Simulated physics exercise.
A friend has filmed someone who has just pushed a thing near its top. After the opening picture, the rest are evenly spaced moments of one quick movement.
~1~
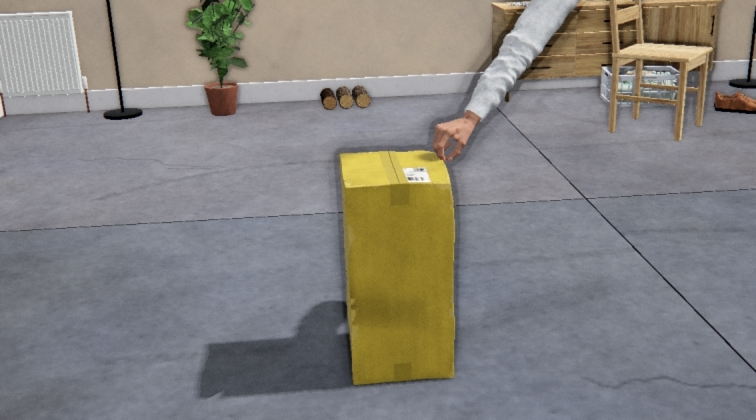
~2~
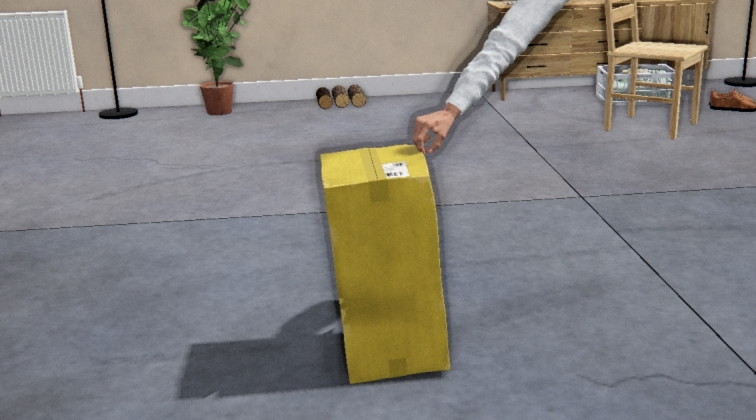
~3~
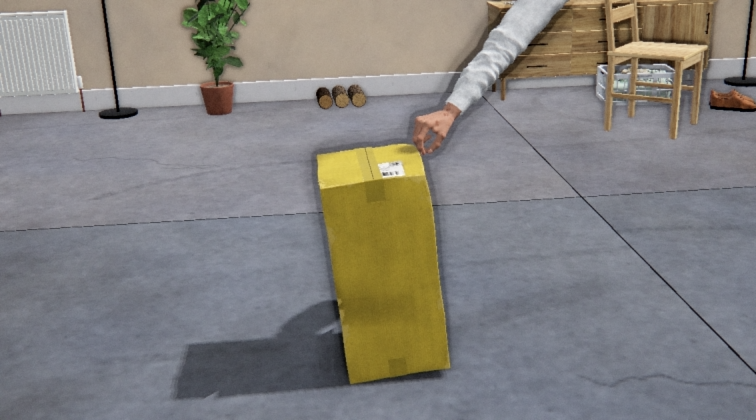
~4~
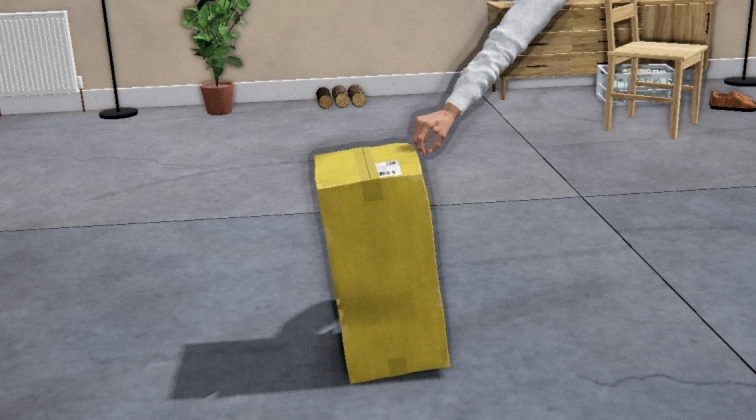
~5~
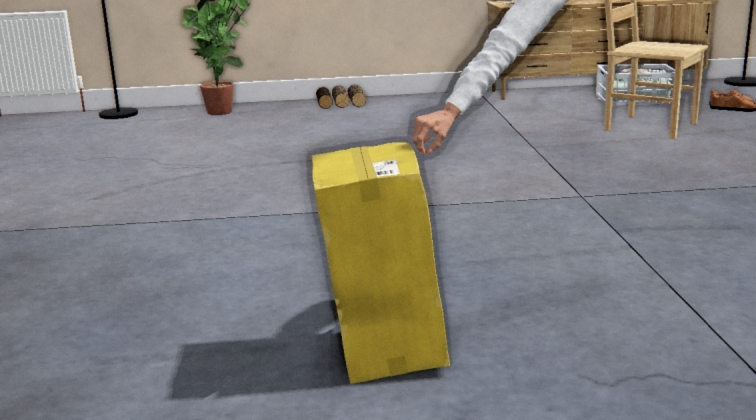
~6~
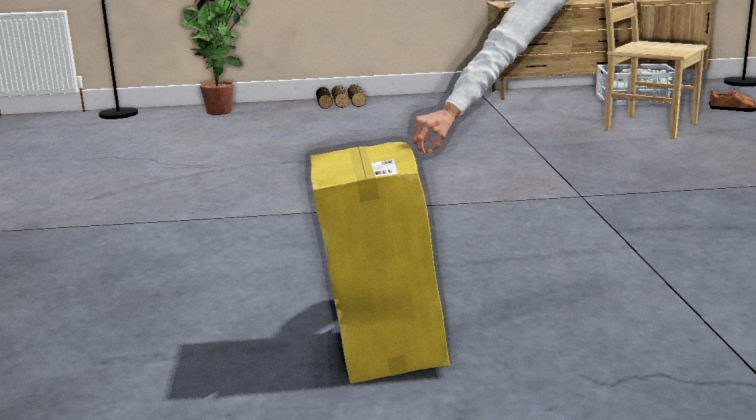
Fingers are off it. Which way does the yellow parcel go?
Outcome: The yellow parcel returns to its base.
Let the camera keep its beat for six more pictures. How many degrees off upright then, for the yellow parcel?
It would show 6°.
Then, 0.16 s later than the last frame, yellow parcel 4° off upright near (385, 261).
Then, 0.28 s later than the last frame, yellow parcel 3° off upright near (397, 260).
Then, 0.46 s later than the last frame, yellow parcel upright near (391, 262).
When it is over, the yellow parcel settles on its feet, near (392, 263).
